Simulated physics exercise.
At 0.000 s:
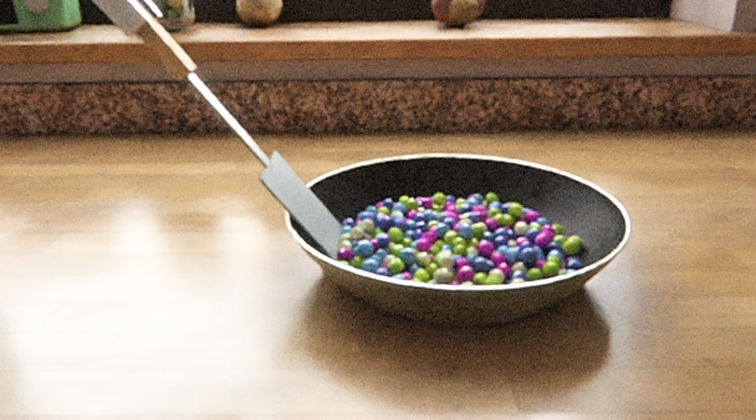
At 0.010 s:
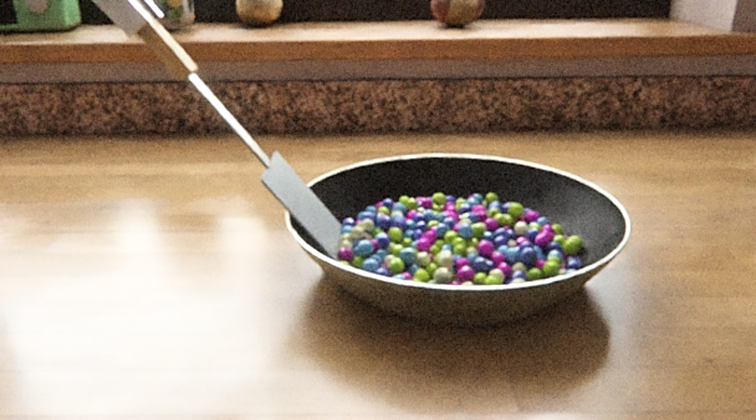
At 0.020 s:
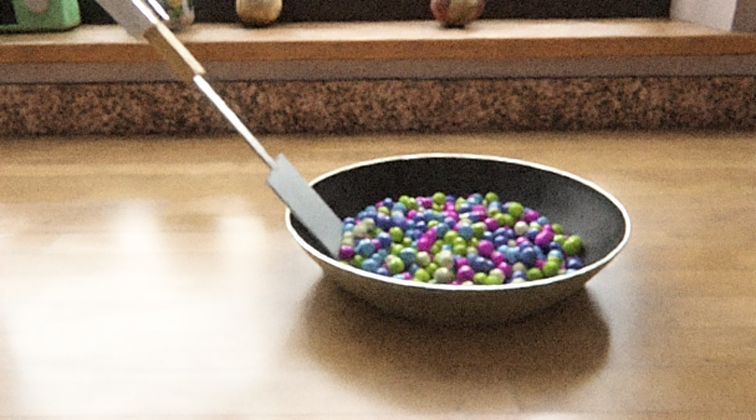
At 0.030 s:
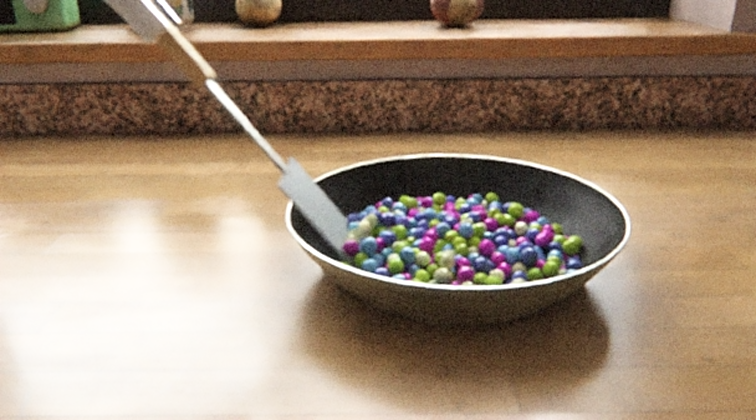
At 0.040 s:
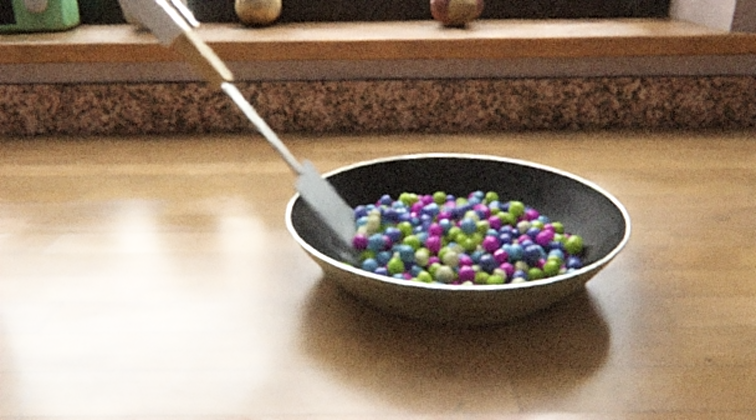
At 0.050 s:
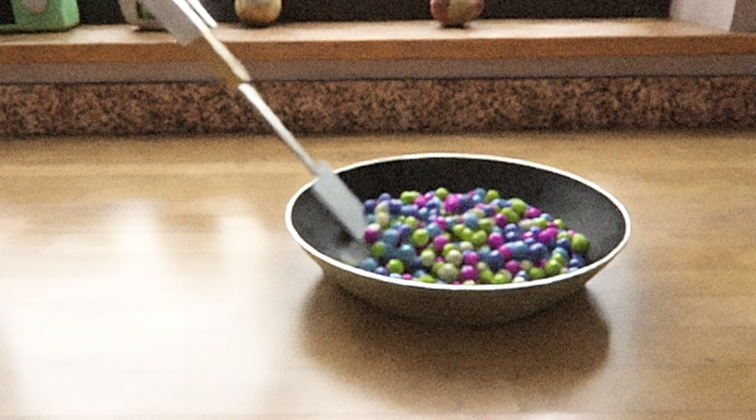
To begin with, a spatula rests its blade inside the left rim of a dark frying pan filled with small round purple, blue, green and magenta sweets on a wooden counter, barely moving. Then the spatula slides a short way to the right, pushing the nearest sweets slightly inward while the pan stays still.
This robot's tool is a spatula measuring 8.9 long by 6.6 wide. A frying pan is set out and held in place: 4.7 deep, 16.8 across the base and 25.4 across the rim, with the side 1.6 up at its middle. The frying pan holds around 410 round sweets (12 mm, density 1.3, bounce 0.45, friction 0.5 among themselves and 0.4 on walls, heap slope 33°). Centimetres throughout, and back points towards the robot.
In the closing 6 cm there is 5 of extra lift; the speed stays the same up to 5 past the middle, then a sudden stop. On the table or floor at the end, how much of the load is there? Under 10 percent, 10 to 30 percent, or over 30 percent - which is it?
It is 10 to 30 percent.
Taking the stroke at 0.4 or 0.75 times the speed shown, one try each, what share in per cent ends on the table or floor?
Try one about 0 %, try two about 10 %.
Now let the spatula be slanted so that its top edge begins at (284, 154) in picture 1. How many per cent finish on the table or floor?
Some 10 per cent.
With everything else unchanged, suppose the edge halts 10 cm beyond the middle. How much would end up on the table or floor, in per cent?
Changed stop: Approx. 30 %.
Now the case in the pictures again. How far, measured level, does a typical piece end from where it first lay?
I'd put it at close to 3 centimetres.
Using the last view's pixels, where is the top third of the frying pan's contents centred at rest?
(542, 229).
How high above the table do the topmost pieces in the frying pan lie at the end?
Height at rest: Roughly 4.5 cm.
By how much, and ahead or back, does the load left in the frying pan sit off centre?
It rests close to 3.5 centimetres ahead of centre.
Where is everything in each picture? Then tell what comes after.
Spatula top edge at (268, 164), sloping 53°; upper third of the load around (453, 236), from x 345 to 575, top at y 200; 414 in the frying pan, in the first picture.
Spatula top edge at (269, 165), sloping 53°; upper third of the load around (453, 236), from x 345 to 575, top at y 200, in the second picture.
Spatula top edge at (274, 167), sloping 53°; upper third of the load around (453, 236), from x 345 to 575, top at y 200, in the third picture.
Spatula top edge at (285, 170), sloping 53°; upper third of the load around (449, 235), from x 345 to 575, top at y 200, in the fourth picture.
Spatula top edge at (301, 173), sloping 53°; upper third of the load around (446, 234), from x 345 to 575, top at y 200, in the fifth picture.
Spatula top edge at (317, 173), sloping 53°; upper third of the load around (451, 231), from x 345 to 580, top at y 195; 414 in the frying pan, in the sixth picture.
By 0.07 s, sloping 53°, highest piece 6 above the table; 414 in the frying pan.
By 0.10 s, sloping 53°, highest piece 7 above the table; 414 in the frying pan.
By 0.31 s, sloping 53°, highest piece 8 above the table; 358 in the frying pan, 38 on the table or floor, 18 on the blade or in flight.
By 1.36 s, sloping 53°, highest piece 4 above the table; 358 in the frying pan, 56 on the table or floor.
Final count, 358 in the frying pan, 56 on the table or floor. That is 14 % on the table or floor.
